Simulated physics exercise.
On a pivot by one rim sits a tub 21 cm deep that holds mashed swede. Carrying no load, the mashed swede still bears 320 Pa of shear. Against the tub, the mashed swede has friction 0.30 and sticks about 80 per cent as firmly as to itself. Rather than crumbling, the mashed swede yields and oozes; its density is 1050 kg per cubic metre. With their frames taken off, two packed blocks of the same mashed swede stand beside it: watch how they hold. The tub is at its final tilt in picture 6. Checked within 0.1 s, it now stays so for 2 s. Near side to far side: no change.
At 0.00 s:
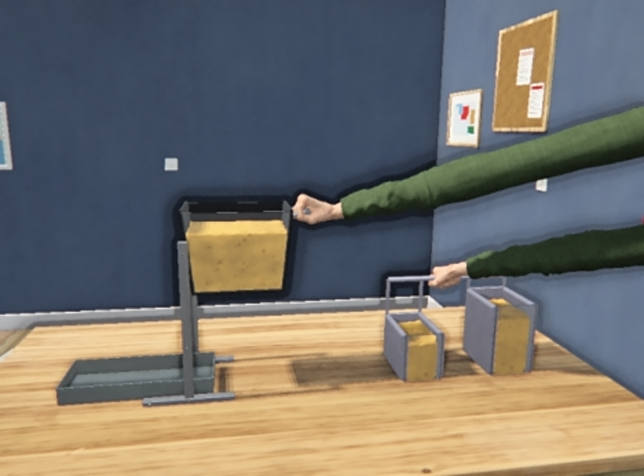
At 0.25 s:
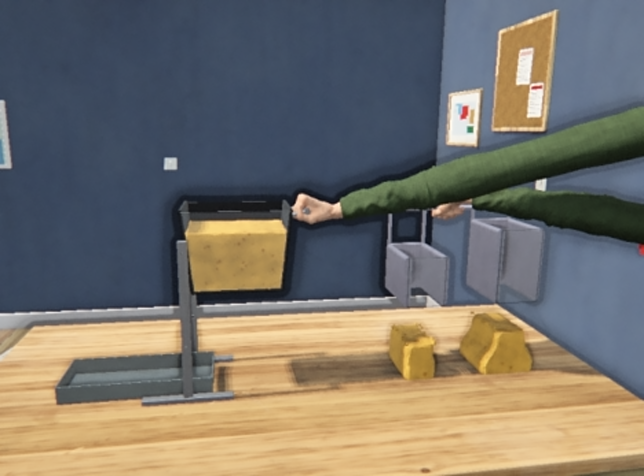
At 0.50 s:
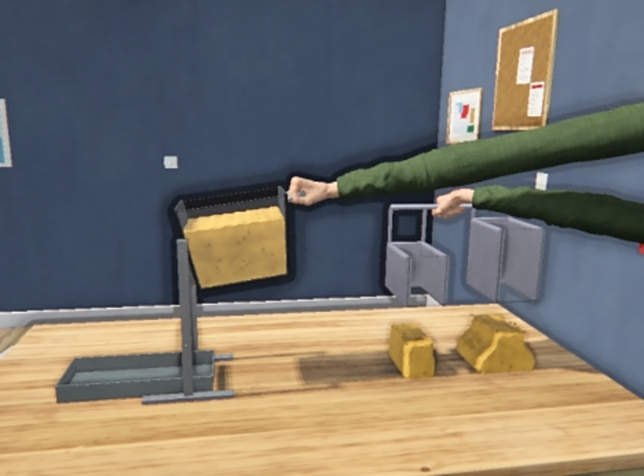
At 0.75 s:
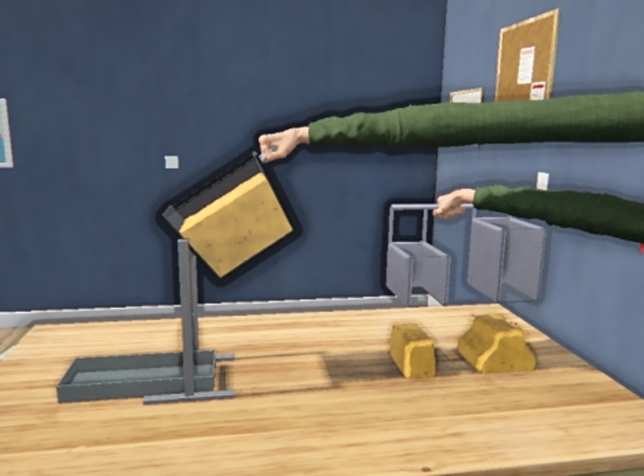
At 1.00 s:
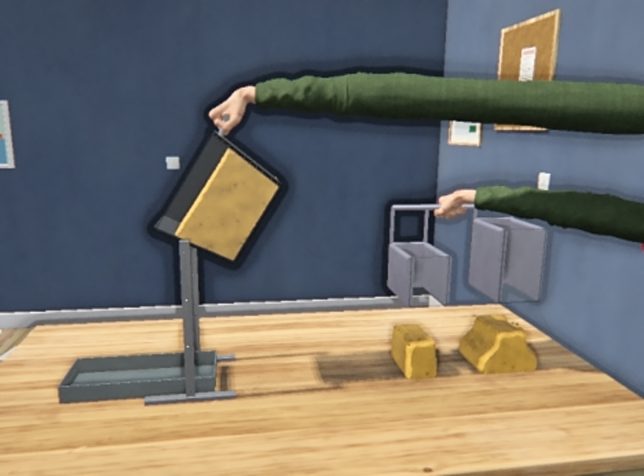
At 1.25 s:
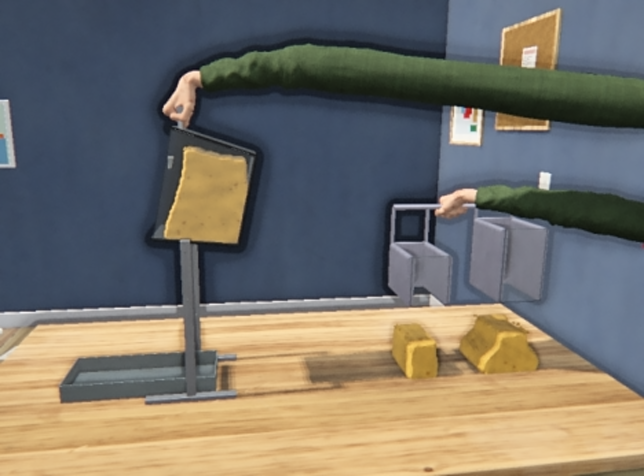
A dark tub of yellow mashed swede sits on a grey stand above a wooden table, seen from the side in a blue-walled room. A shallow grey tray lies below it, with two yellow blocks in grey casings at right. One green-sleeved arm lifts the casings and the blocks slump slightly, then another swings the tub's right rim up and leftward, tilting it steeply, while the camera stays still.
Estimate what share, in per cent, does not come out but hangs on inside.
Some 63 per cent hangs on inside.
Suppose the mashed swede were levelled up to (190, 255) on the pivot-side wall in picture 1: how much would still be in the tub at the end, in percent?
It would come to roughly 100 percent.
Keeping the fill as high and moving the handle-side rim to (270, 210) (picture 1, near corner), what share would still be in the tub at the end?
In that case close to 95 %.
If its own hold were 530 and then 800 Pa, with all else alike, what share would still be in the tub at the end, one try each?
100 in a hundred, followed by 100 in a hundred.
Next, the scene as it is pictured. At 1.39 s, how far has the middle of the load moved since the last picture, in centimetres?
Something like 4 cm, I'd say.
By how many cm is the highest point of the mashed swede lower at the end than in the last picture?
11 cm or so.
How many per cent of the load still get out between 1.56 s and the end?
Around 16 % of the whole load.
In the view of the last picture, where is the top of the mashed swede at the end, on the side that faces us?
Close to pixel (193, 194).
After 1.39 s, the tub is at 78 degrees and holds 97 %.
After 1.56 s, the tub is at 78 degrees and holds 79 %.
After 1.73 s, the tub is at 78 degrees and holds 66 %.
After 1.90 s, the tub is at 78 degrees and holds 63 %.
After 3.25 s, the tub is at 78 degrees and holds 63 %.
